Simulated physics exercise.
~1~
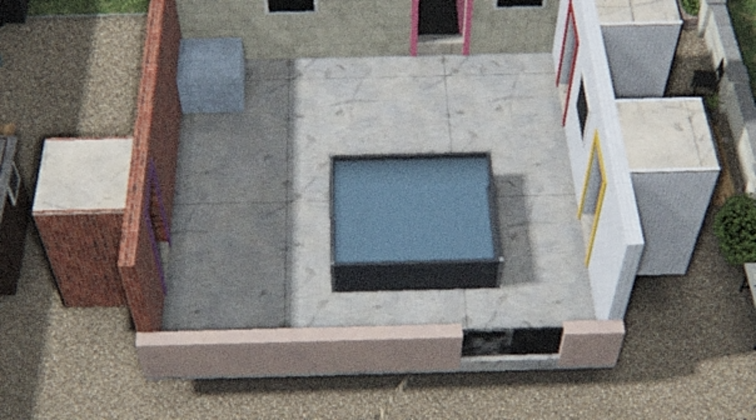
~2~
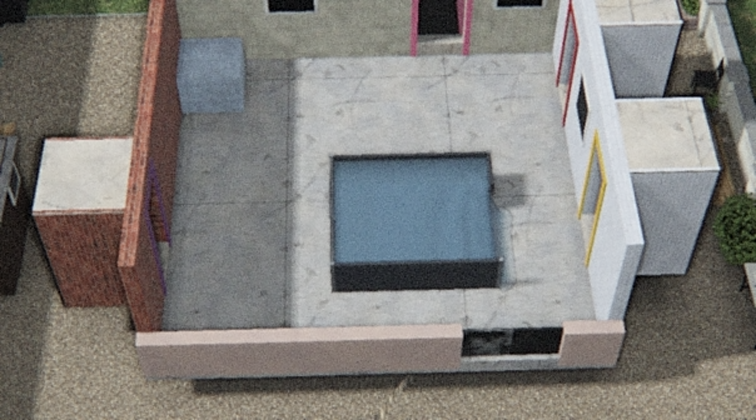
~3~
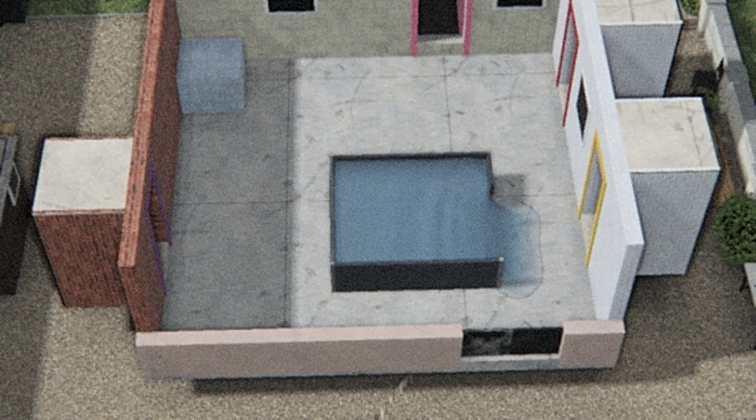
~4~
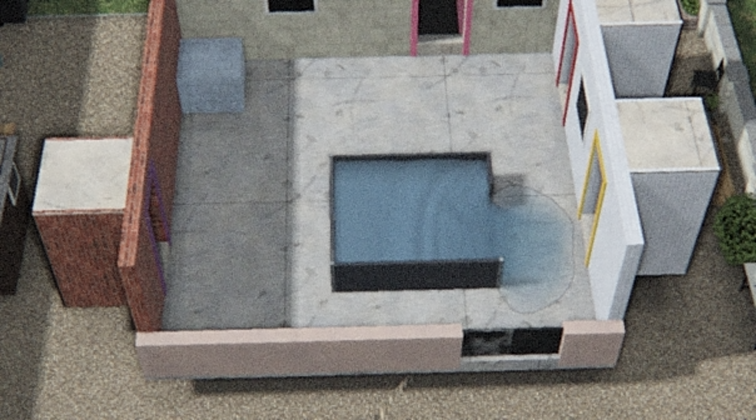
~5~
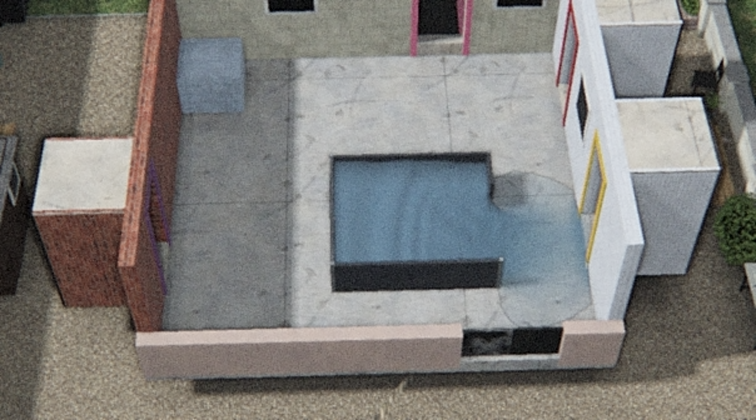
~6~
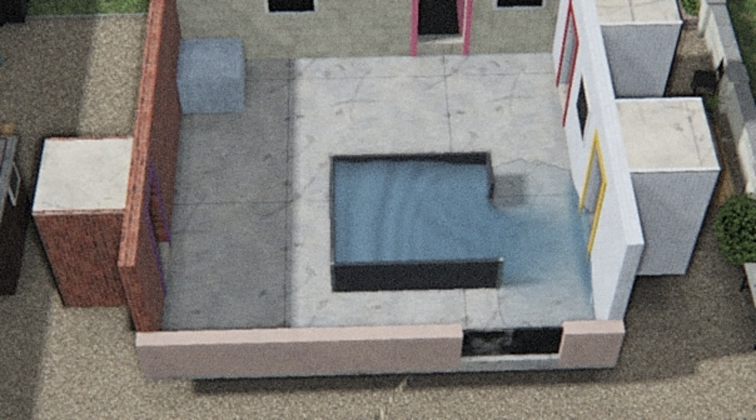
In a walled concrete yard seen from above, water breaks from the right side of a dark tank and spreads toward the right wall.
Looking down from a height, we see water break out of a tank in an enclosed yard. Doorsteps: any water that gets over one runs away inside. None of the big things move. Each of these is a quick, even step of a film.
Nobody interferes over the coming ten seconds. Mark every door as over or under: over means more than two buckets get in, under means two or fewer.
Red door - under; yellow door - over; purple door - under; pink door - under.
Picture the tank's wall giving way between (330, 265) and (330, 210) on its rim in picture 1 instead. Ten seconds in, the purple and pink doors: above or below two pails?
Purple: Above the mark; pink: Below the mark.
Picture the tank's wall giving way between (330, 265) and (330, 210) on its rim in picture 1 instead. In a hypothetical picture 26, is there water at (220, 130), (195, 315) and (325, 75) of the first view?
Spot one ends up deluged, spot two deluged, spot three untouched by the spill.
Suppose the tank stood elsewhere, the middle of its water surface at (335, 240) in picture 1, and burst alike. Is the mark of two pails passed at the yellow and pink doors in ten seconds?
Lab note - yellow door: Above the mark; pink door: Below the mark.
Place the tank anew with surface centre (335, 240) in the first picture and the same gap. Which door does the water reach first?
Observation: The yellow door.
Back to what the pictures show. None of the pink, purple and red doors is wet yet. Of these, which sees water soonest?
Looks like the door marked red.
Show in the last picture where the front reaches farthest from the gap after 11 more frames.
Somewhere around (547, 53).
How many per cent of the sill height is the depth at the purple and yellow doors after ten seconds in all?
Respectively about 70 and 50 per cent.
A moment on, water covers 15 % of the floor; the red door wet at the sill, nothing in, the yellow door far over two buckets in, the purple door not reached, the pink door not reached.
Next, water covers 25 % of the floor; the red door wet at the sill, nothing in, the yellow door far over two buckets in, the purple door not reached, the pink door not reached.
Then, water covers 50 % of the floor; the red door wet at the sill, nothing in, the yellow door far over two buckets in, the purple door not reached, the pink door wet at the sill, nothing in.
Later, water covers 80 % of the floor; the red door wet at the sill, nothing in, the yellow door far over two buckets in, the purple door wet at the sill, nothing in, the pink door wet at the sill, nothing in.
In the end, water covers 95 % of the floor; the red door wet at the sill, nothing in, the yellow door far over two buckets in, the purple door wet at the sill, nothing in, the pink door wet at the sill, nothing in.
